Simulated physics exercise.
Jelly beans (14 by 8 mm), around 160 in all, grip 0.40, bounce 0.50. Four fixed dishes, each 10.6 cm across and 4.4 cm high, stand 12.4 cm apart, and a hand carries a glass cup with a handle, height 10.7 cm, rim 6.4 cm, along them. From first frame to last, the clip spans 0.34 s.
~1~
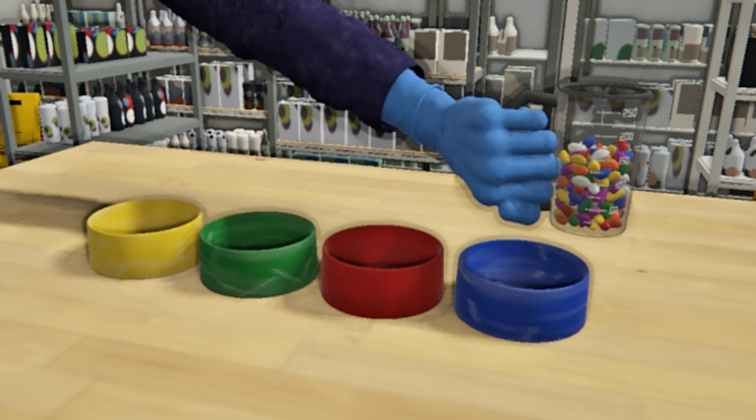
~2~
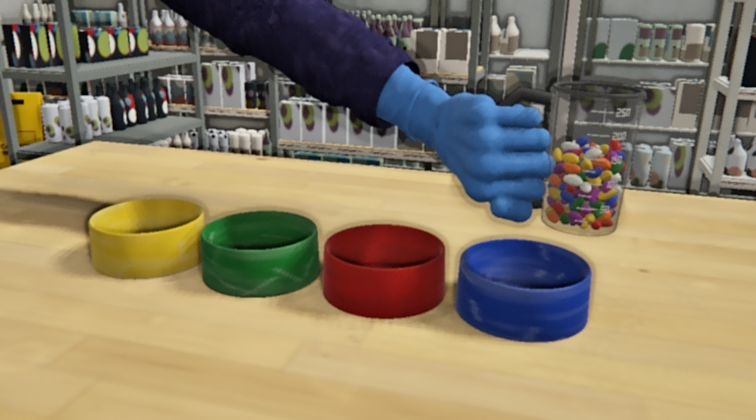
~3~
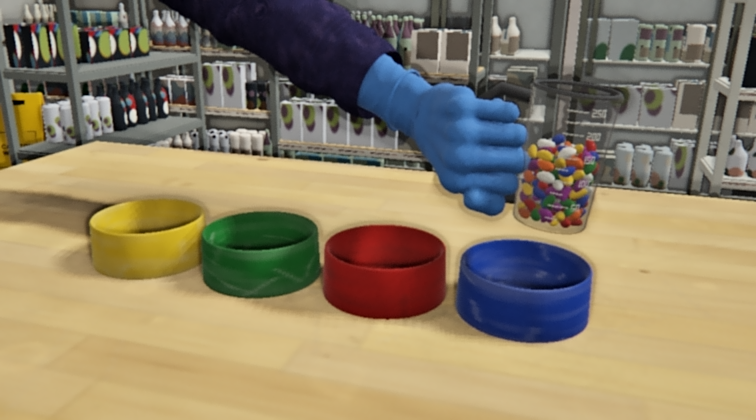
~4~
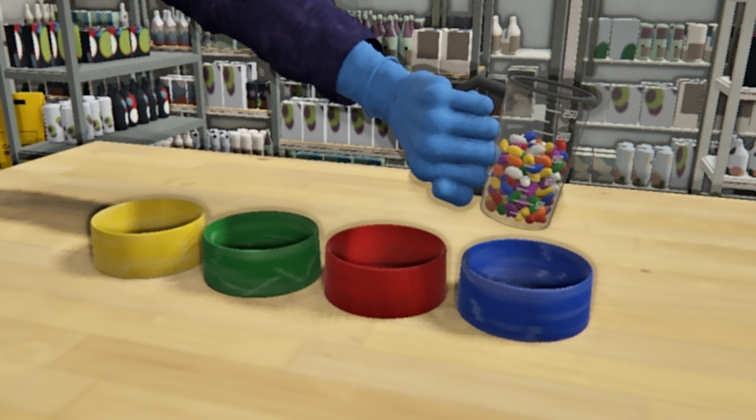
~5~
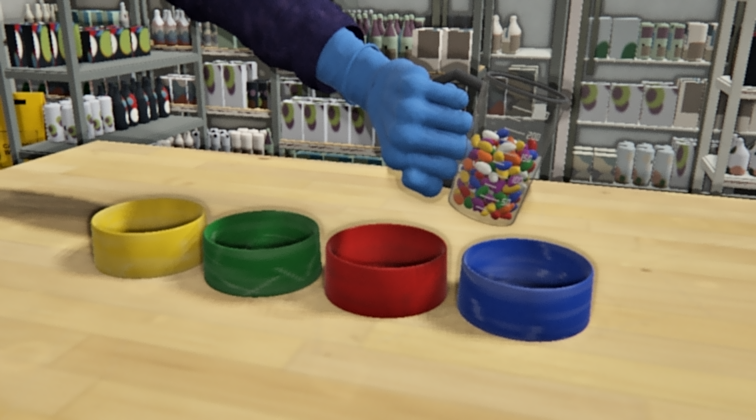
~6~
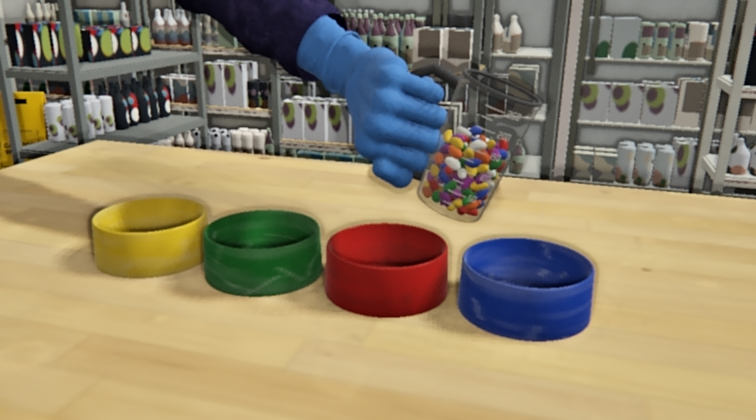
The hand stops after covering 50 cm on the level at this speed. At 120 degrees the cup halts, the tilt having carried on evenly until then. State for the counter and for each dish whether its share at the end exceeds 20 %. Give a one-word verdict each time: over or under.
Red: It will keep a fifth or less. Blue: It will keep a fifth or less. Green: It will keep a fifth or less. Yellow: It will keep more than a fifth. Counter: It will keep a fifth or less.
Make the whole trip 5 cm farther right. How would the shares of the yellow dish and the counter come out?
Then I'd expect yellow at 100 and the counter at 0.
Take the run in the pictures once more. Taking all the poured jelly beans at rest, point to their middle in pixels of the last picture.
In the last view, approximately (155, 240).
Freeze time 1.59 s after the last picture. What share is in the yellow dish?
65 % so far.
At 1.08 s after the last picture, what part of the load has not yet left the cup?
Roughly 100 per cent, give or take.
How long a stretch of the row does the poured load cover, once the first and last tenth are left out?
Spread: Around 6 cm.
Then, 0.65 s after the last picture, tilt 67 degrees; cup holds 100 %.
Then, 1.08 s after the last picture, tilt 98 degrees; cup holds 100 %.
Then, 1.59 s after the last picture, tilt 120 degrees; cup holds 35 %, yellow 65 %.
In the end, red 0 %, blue 0 %, green 0 %, yellow 100 %, counter 0 %.
